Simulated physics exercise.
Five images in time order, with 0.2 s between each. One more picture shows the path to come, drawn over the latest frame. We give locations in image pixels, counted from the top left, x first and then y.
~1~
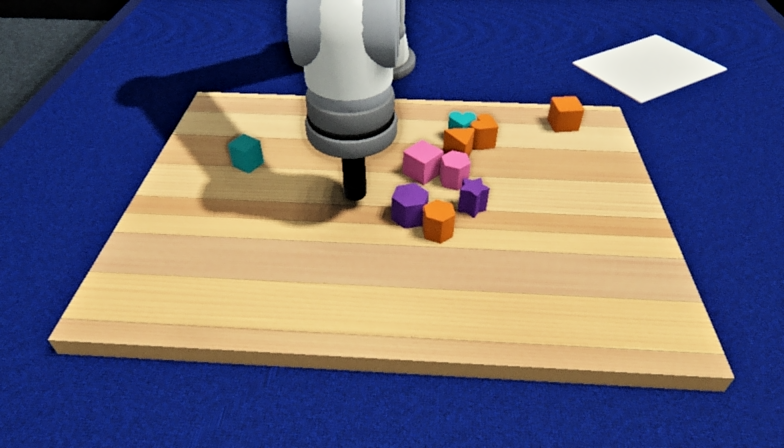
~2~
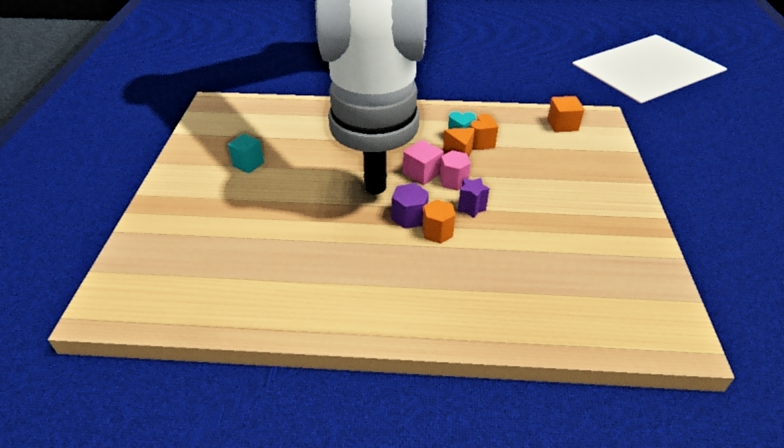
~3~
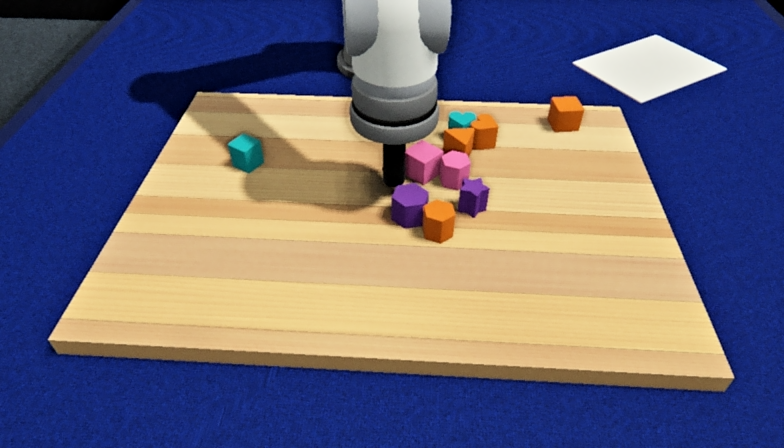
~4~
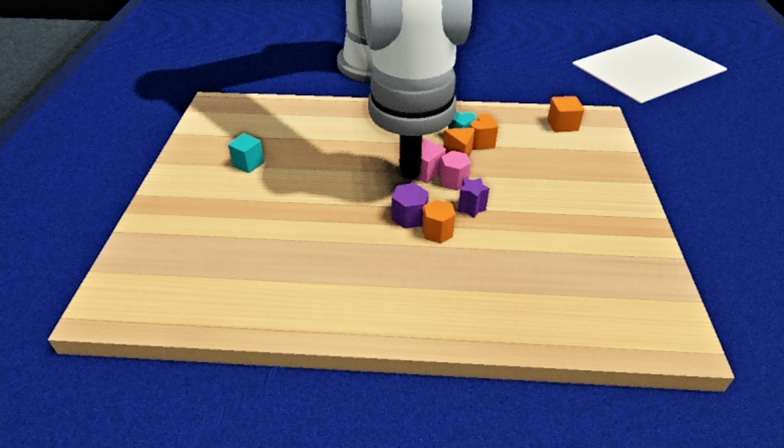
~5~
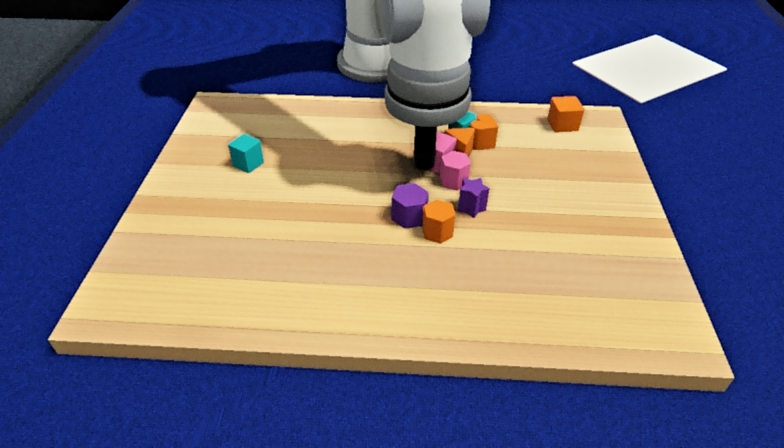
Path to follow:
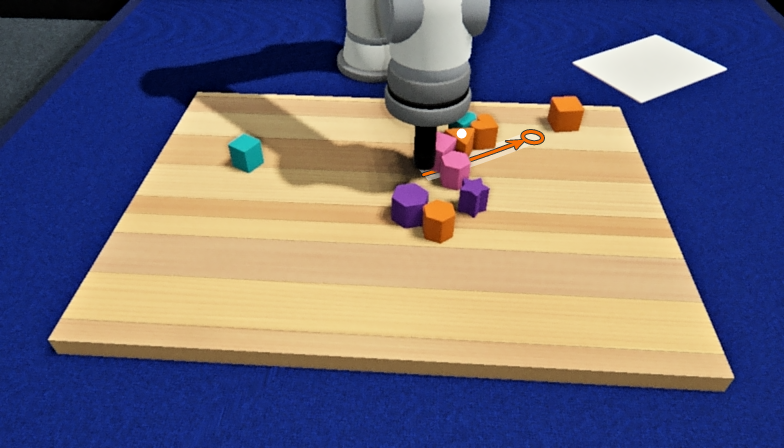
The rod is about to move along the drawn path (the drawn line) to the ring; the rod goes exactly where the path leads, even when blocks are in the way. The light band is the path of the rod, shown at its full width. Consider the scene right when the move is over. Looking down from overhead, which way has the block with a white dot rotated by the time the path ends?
Looking down, it rotates anti-clockwise.
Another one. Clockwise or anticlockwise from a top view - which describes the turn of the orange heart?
Clockwise from above.
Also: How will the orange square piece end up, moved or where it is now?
It is not moved.
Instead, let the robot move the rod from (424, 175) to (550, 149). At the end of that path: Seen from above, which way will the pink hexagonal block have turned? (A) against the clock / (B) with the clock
B.
Path on the board, in a line from (424, 175) to (533, 137); the dot is on the orange triangle.
The first path, step by step. One third of the way, rod at (464, 152); pink square piece at (471, 127), turned 20° anticlockwise; orange triangle at (485, 116), turned 40° anticlockwise; turquoise heart at (463, 111); orange heart at (503, 109), turned 60° clockwise.
Two thirds of the way, rod at (502, 140); pink square piece at (485, 117), turned 55° anticlockwise; orange triangle at (486, 103), turned 50° anticlockwise; turquoise heart at (461, 106), turned 45° anticlockwise; orange heart at (509, 103), turned 70° clockwise.
At the end, rod at (535, 128); pink square piece at (485, 117), turned 60° anticlockwise; orange triangle at (486, 103), turned 50° anticlockwise; turquoise heart at (461, 106), turned 45° anticlockwise; orange heart at (509, 103), turned 70° clockwise; orange square piece in place.
